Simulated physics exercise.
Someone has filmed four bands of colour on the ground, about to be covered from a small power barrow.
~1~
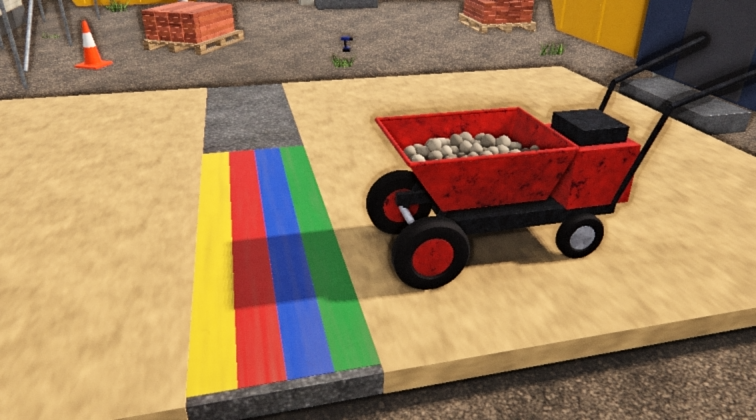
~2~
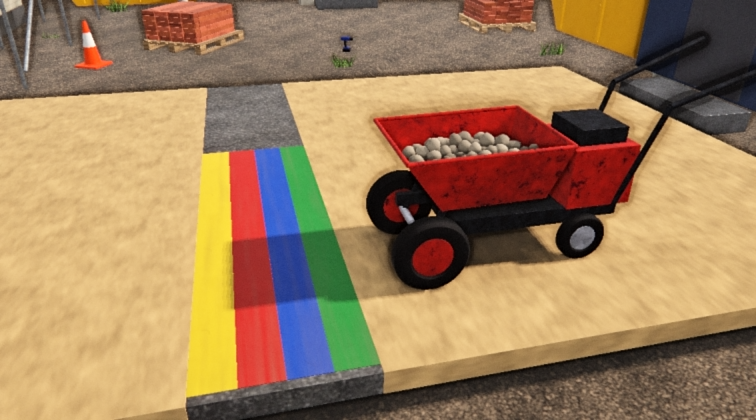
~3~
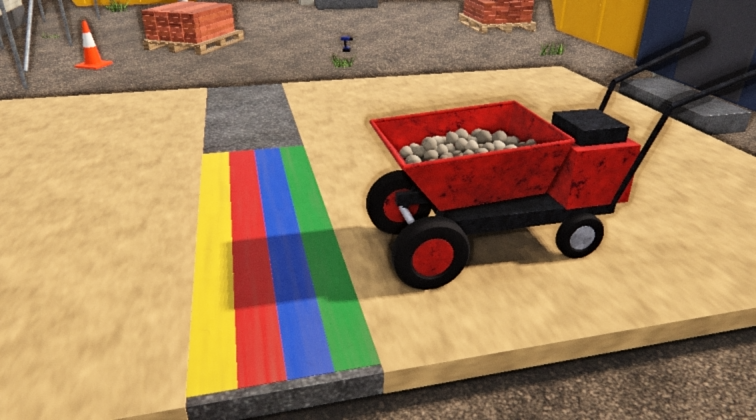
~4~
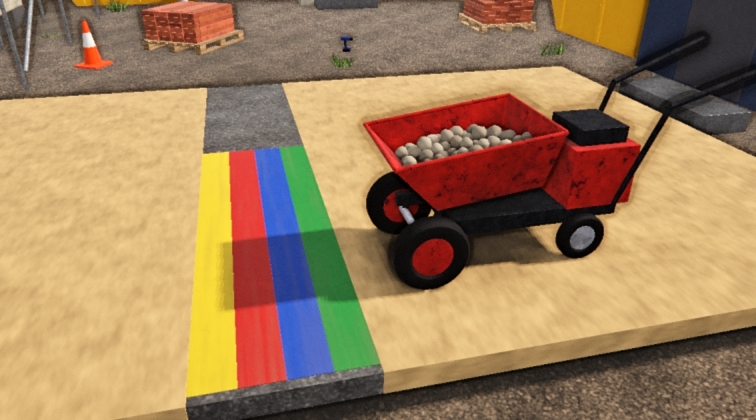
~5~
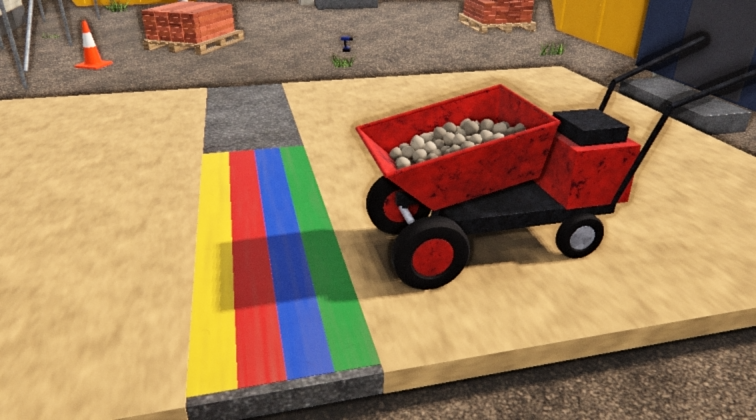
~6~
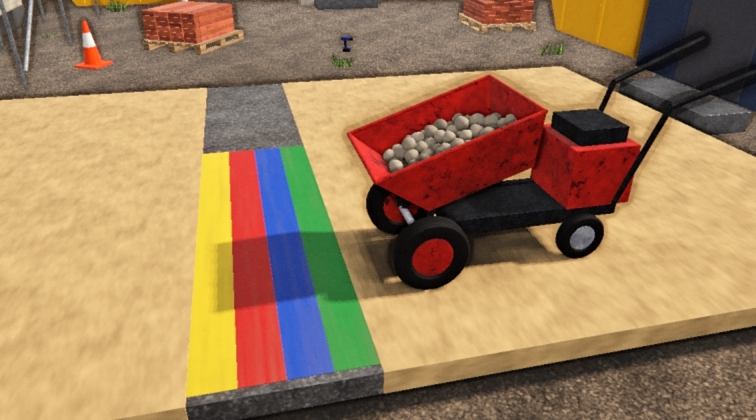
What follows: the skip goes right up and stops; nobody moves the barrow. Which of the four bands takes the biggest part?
The blue one gets the largest share.
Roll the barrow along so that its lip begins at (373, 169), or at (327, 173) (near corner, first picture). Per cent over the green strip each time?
In turn 0 and 0 in a hundred.
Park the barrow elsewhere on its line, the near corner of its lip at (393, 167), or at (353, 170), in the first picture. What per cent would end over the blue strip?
The first gives 30 %, the second 0 %.
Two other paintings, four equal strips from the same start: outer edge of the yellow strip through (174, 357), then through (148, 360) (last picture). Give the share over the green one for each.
The first gives 10 %, the second 20 %.
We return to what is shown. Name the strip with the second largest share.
It is the red strip.
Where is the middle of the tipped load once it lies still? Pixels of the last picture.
Near (275, 272).
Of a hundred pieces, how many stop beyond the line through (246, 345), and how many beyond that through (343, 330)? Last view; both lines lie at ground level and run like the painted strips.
Roughly 20 per cent, and 90 per cent.
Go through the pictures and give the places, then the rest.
In the first picture, lip of the skip (410, 165), level; top of the load (477, 149), river pebbles; green strip (345, 325); blue strip (302, 332); red strip (258, 339); yellow strip (213, 346).
In the second picture, lip of the skip (408, 166), level; top of the load (475, 148).
In the third picture, lip of the skip (403, 167), tipped barely; top of the load (481, 149).
In the fourth picture, lip of the skip (396, 171), tipped a little; top of the load (487, 145).
In the fifth picture, lip of the skip (387, 176), tipped a little; top of the load (486, 138).
In the sixth picture, lip of the skip (376, 183), tipped clearly; top of the load (476, 132); green strip (345, 325); blue strip (302, 332); red strip (258, 339); yellow strip (213, 346).
Just after the last frame, skip tipped steeply; every one in the skip.
A moment on, skip tipped right over; the larger part in the skip; just a few over the green strip; roughly a quarter over the blue strip; just a few over the red strip.
Further on, skip tipped right over; about a tenth in the skip; about a tenth over the green strip; roughly a third over the blue strip; roughly a quarter over the red strip; about a tenth over the yellow strip; about a tenth off the paint.
When it is over, skip tipped right over; about a tenth in the skip; about a tenth over the green strip; roughly a third over the blue strip; roughly a quarter over the red strip; about a tenth over the yellow strip; about a tenth off the paint.
